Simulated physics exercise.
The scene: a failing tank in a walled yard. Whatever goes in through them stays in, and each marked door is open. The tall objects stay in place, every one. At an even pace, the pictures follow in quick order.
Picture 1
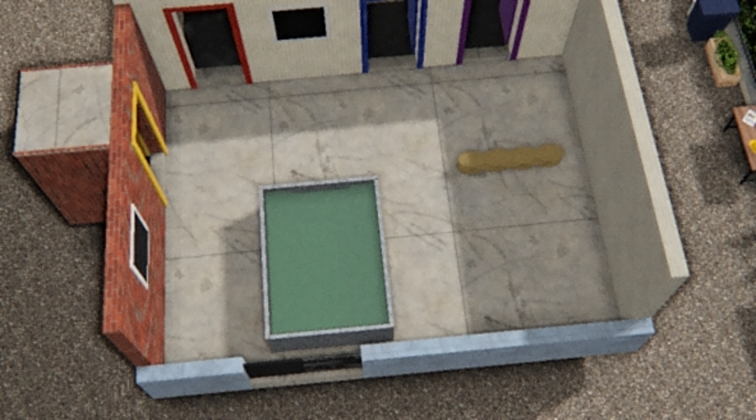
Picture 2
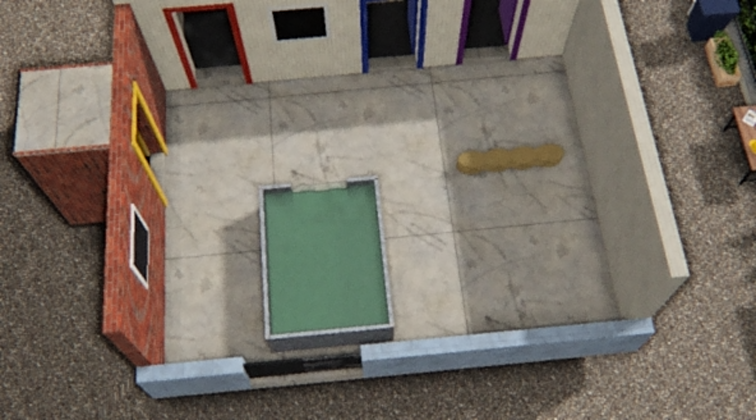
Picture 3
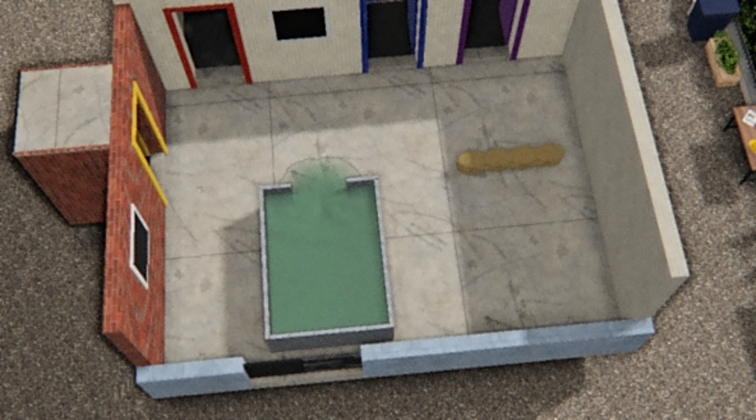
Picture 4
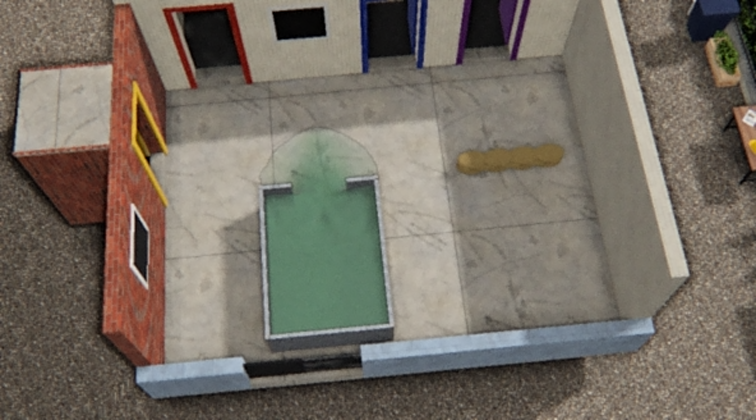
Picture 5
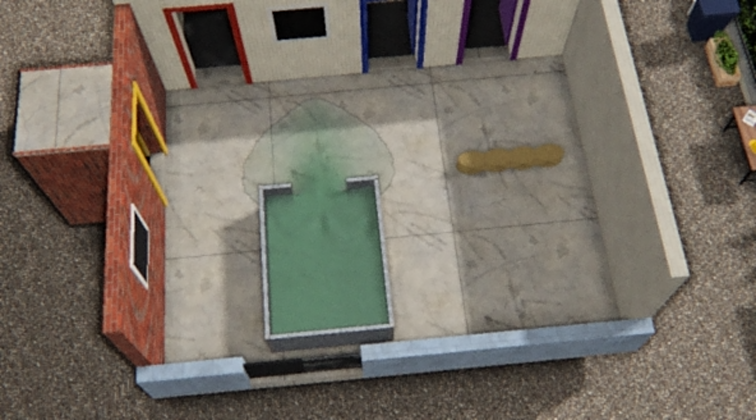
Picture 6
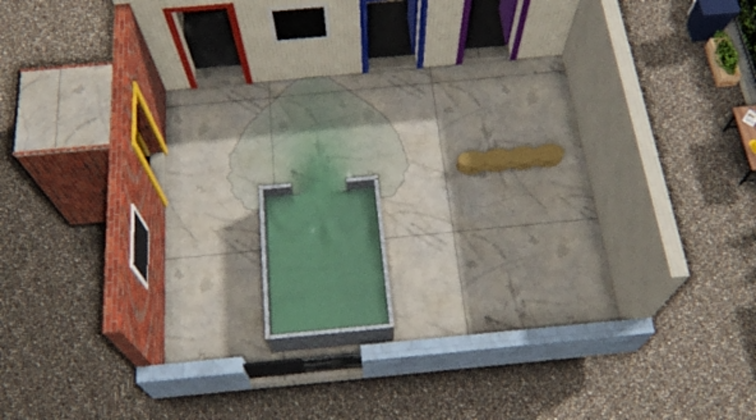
In the video, an open tank of green water stands still in a walled yard, then a gap appears in its far side and water pours out, spreading across the pale floor in a widening fan toward the back wall.
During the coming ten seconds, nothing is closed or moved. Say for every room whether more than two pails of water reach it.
In order: Yellow door: Not too much gets in there. Blue door: Too much gets in there. Red door: Not too much gets in there. Purple door: Not too much gets in there.
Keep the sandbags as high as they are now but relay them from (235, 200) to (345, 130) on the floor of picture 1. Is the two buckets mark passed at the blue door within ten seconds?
From what I can tell, the blue door surpasses the limit.
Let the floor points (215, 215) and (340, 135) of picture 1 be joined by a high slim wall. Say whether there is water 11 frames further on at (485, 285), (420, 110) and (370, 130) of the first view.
Results in order: Bone-dry / swamped / swamped.
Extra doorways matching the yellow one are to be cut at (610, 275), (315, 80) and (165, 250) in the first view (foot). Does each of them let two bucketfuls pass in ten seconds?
First stays short of it, second crosses the line, third stays short of it.
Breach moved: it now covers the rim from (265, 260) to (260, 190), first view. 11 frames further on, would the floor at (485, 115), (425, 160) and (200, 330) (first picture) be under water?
In turn: Untouched, then untouched, then inundated.
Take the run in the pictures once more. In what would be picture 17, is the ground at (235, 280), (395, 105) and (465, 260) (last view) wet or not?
Result, in that order: Not wetted / wetted / not wetted.
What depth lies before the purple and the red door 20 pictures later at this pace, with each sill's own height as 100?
In order: Roughly 70 % and 80 %.
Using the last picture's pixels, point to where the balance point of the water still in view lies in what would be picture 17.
My pick is pixel (320, 218).
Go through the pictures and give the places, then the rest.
The first picture shows the open tank at (324, 256) is whole and still.
In the second picture, water pours out on the open tank's far side and has run to a hidden place.
In the third picture, water pours out on the open tank's far side and has run to (340, 163).
In the fourth picture, water pours out on the open tank's far side and has run to (324, 132).
In the fifth picture, water pours out on the open tank's far side and has run to (321, 103).
In the sixth picture, the front is at (322, 78), out from the gap on the open tank's far side.
A moment on, water covers 25 % of the floor; the yellow door not reached, the blue door under two buckets in, the red door wet at the sill, nothing in, the purple door not reached.
Next, water covers 30 % of the floor; the yellow door not reached, the blue door over two buckets in, the red door wet at the sill, nothing in, the purple door wet at the sill, nothing in.
Then, water covers 45 % of the floor; the yellow door wet at the sill, nothing in, the blue door over two buckets in, the red door wet at the sill, nothing in, the purple door wet at the sill, nothing in.
Later, water covers 75 % of the floor; the yellow door wet at the sill, nothing in, the blue door far over two buckets in, the red door wet at the sill, nothing in, the purple door wet at the sill, nothing in.
In the end, water covers 90 % of the floor; the yellow door wet at the sill, nothing in, the blue door far over two buckets in, the red door wet at the sill, nothing in, the purple door wet at the sill, nothing in.
